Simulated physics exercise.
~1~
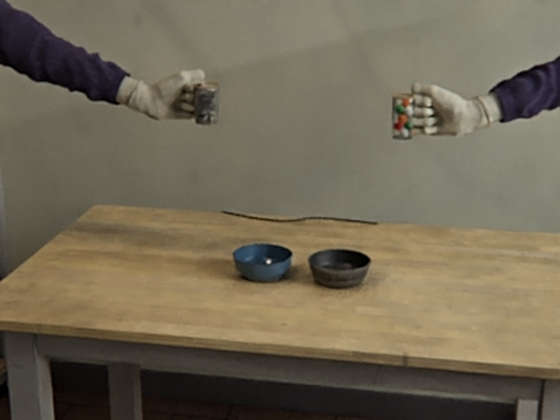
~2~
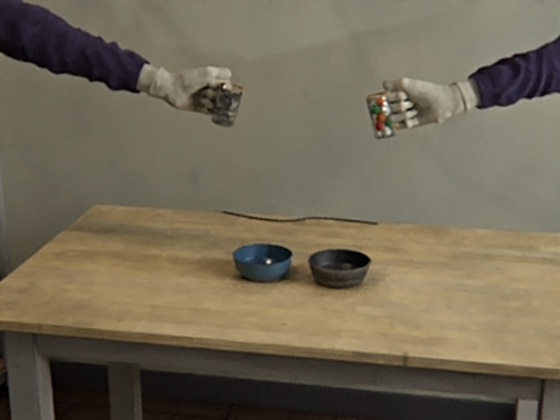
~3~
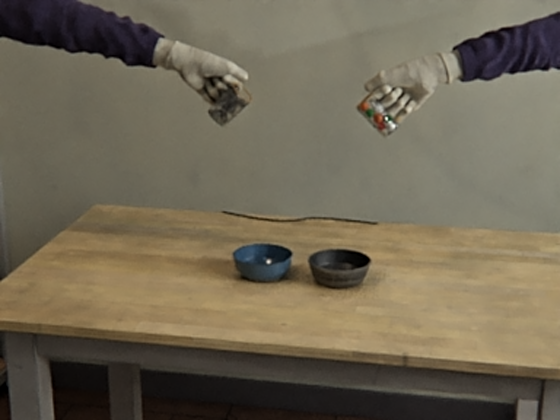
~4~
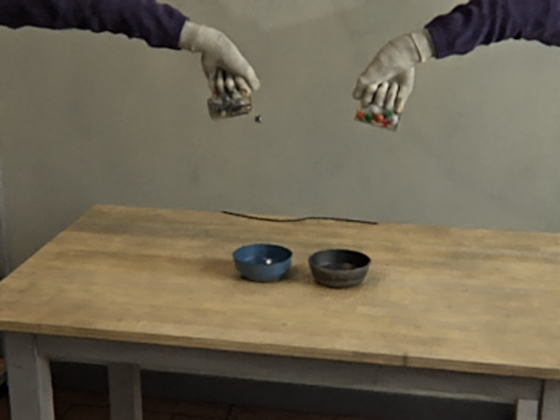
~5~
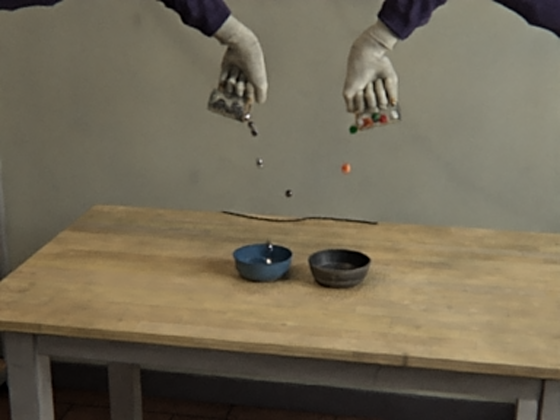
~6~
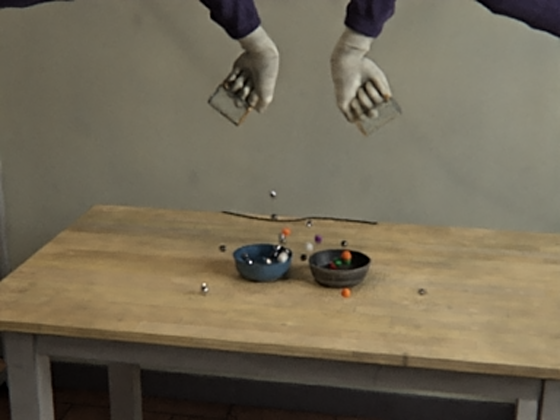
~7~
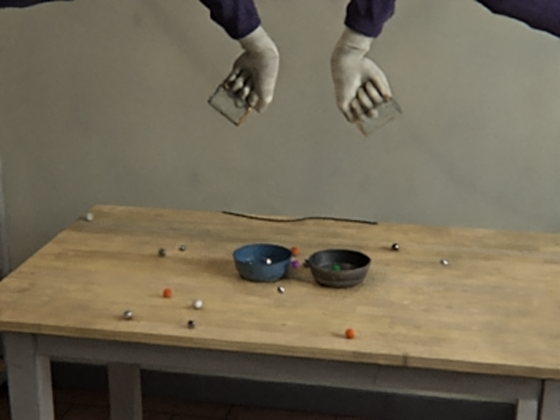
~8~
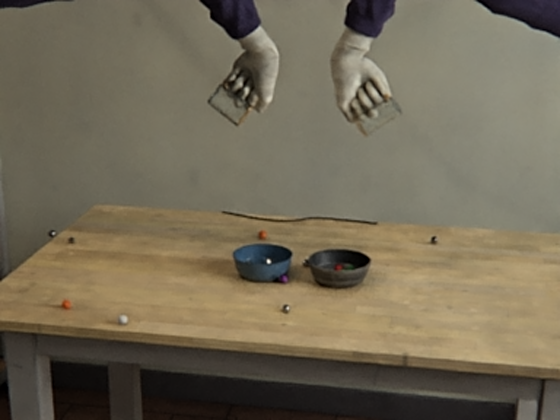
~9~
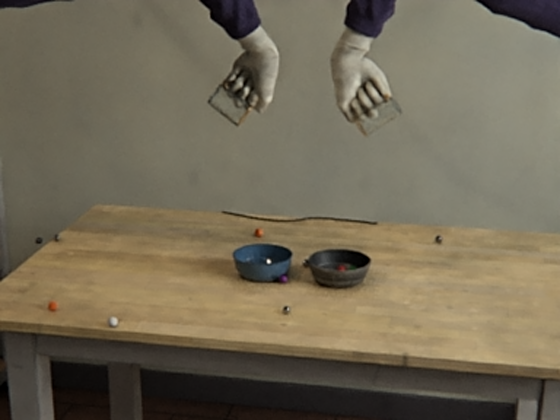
Two arms in purple sleeves and pale gloves reach in from either side, each holding a clear cup of small balls above a wooden table seen from the front and slightly above. A blue bowl sits left of a dark one, with a thin dark stick behind them. The hands move inward and tip the cups, and dark and silvery balls fall from the left, red and green ones from the right. Some land in the bowls while others bounce out and scatter. The cups end upside down and empty, with several balls lying around the tabletop.
